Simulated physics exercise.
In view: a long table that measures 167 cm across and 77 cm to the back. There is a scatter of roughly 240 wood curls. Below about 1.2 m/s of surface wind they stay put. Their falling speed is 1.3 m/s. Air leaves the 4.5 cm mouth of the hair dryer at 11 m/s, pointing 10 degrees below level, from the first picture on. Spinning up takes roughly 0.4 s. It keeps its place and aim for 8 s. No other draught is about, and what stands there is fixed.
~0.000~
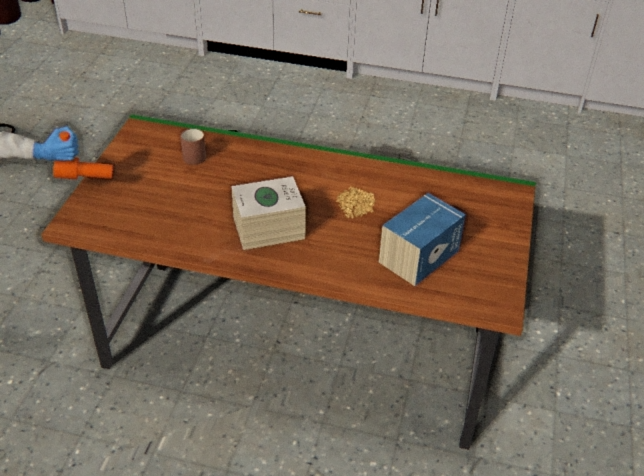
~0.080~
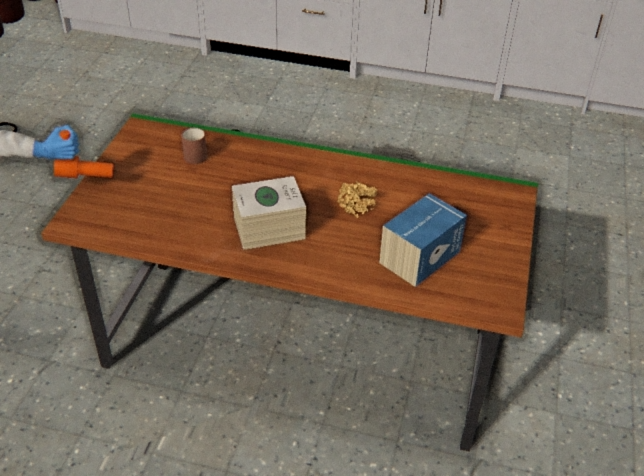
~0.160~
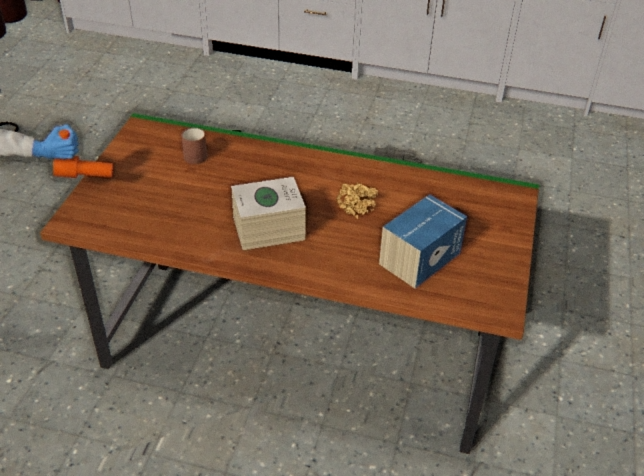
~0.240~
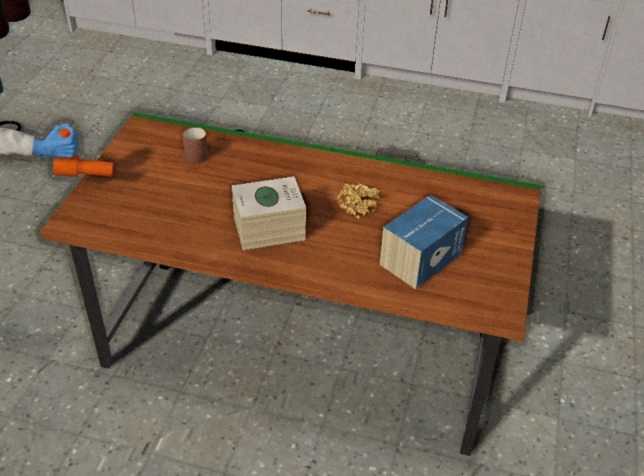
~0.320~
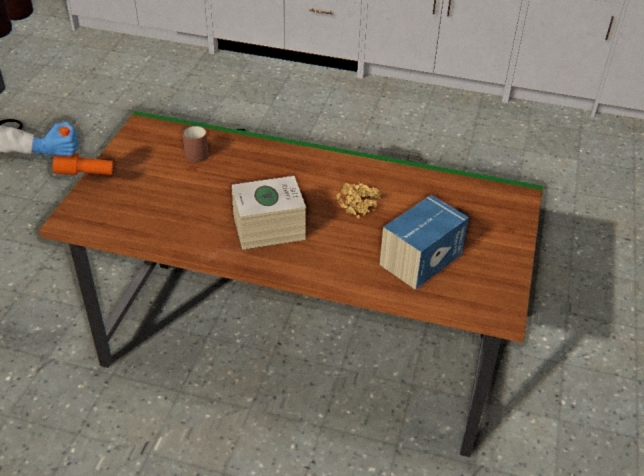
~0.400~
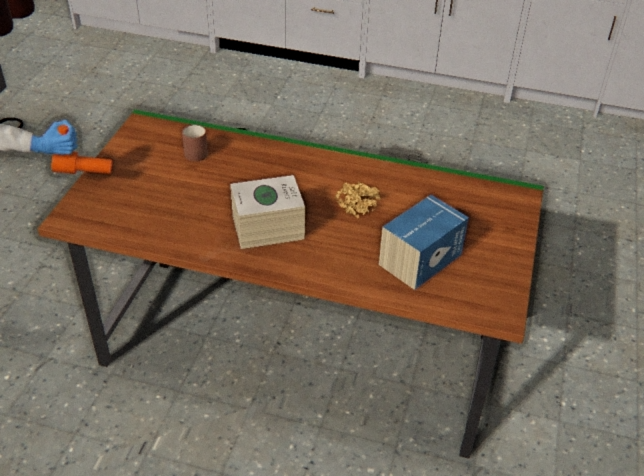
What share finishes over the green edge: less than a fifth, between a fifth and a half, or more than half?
By then under a fifth are over the green edge.
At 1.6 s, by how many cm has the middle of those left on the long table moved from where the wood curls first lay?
Roughly 50 cm.
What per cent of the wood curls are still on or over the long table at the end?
Near 5 %.
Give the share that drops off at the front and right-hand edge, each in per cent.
About 0 % front, 100 % right-hand.
After 1.6 s the count stands so, 0 % are over the green edge; the middle of those still in play is near (501, 240).
After 2.6 s the count stands so, 0 % are over the green edge.
After 4.4 s the count stands so, 0 % are over the green edge.
After 8.0 s, at the end, 0 % are over the green edge.
